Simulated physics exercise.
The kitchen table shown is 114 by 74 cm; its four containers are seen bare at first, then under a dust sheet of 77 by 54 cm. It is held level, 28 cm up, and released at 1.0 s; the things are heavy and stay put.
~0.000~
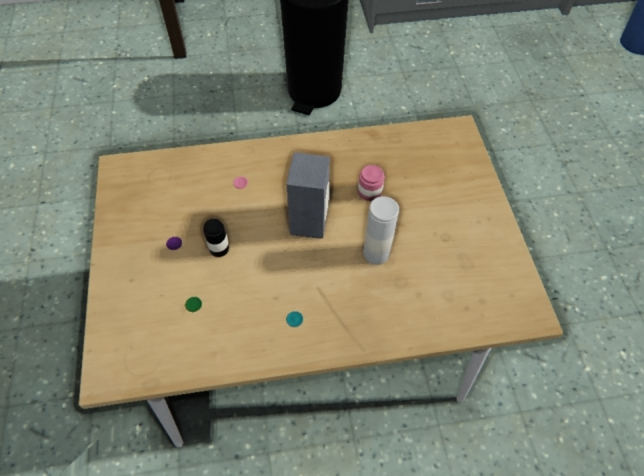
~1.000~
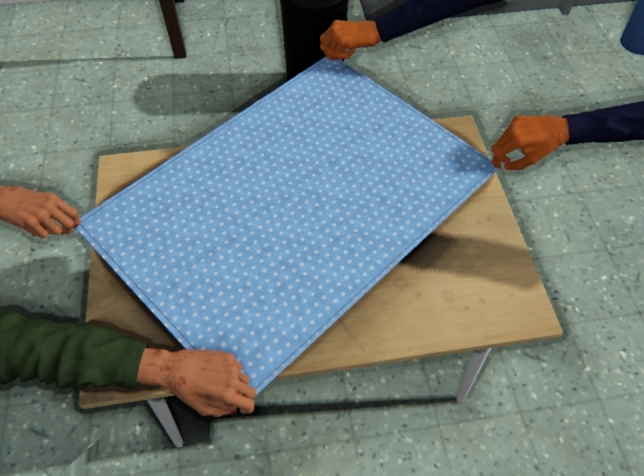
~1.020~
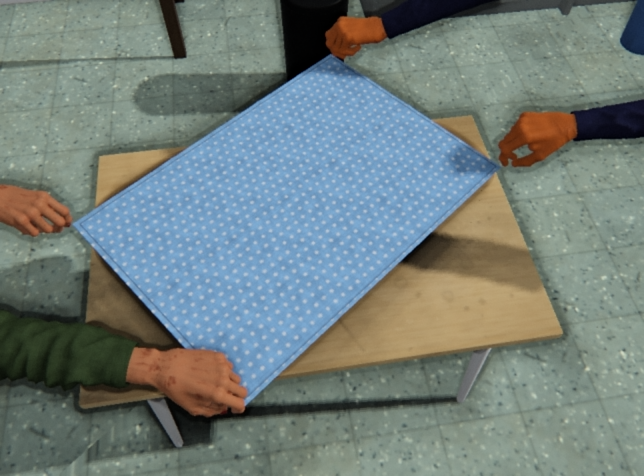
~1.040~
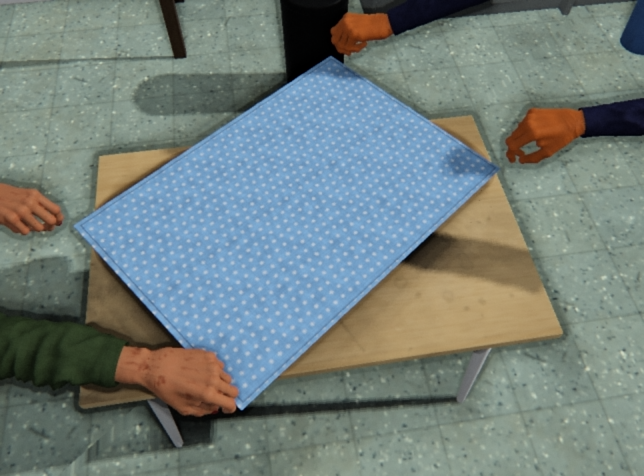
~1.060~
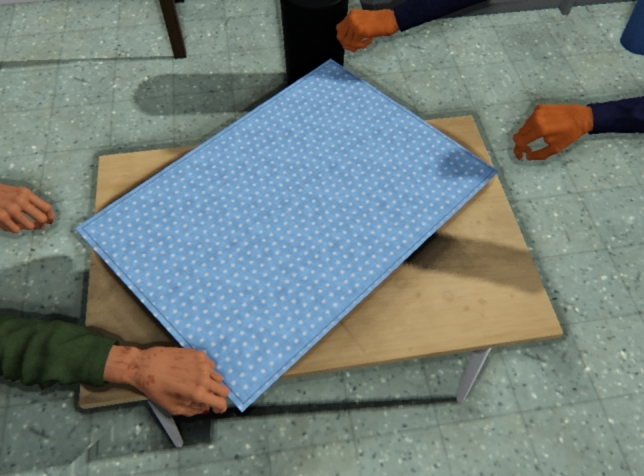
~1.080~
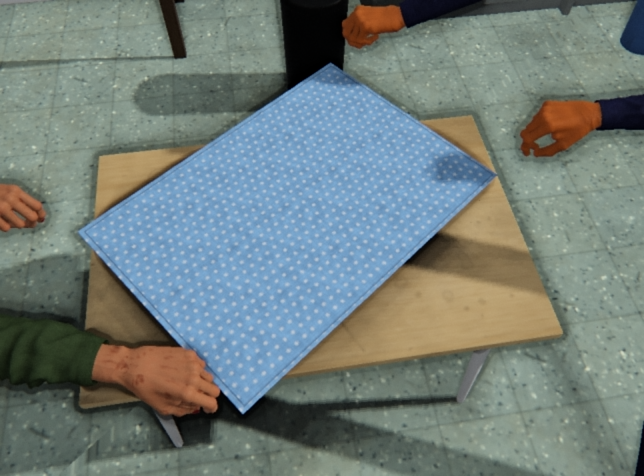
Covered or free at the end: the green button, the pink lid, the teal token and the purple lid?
In order: The green button ends under the cloth; the pink lid remains in the open; the teal token gets covered; the purple lid remains in the open.
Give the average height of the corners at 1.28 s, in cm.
About 0 cm.
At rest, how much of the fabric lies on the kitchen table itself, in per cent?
About 25 %.
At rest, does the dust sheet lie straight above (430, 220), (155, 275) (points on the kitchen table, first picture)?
The first still shows; the second gets covered.
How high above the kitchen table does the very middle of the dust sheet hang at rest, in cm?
About 17 cm.
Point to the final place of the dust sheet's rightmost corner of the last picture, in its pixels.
Near (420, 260).
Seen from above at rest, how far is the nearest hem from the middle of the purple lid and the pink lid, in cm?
Roughly 3 cm, 7 cm.
After 1.3 s, 20 % of it is down, spanning 72 by 66 cm, above green button, teal token.
After 1.5 s, 20 % of it is down, spanning 74 by 60 cm, above green button, teal token.
After 1.7 s, 25 % of it is down, spanning 75 by 63 cm, above green button, teal token.
After 1.9 s, 25 % of it is down, spanning 73 by 61 cm, above green button, teal token.
After 2.7 s, 25 % of it is down, spanning 73 by 62 cm, above green button, teal token.
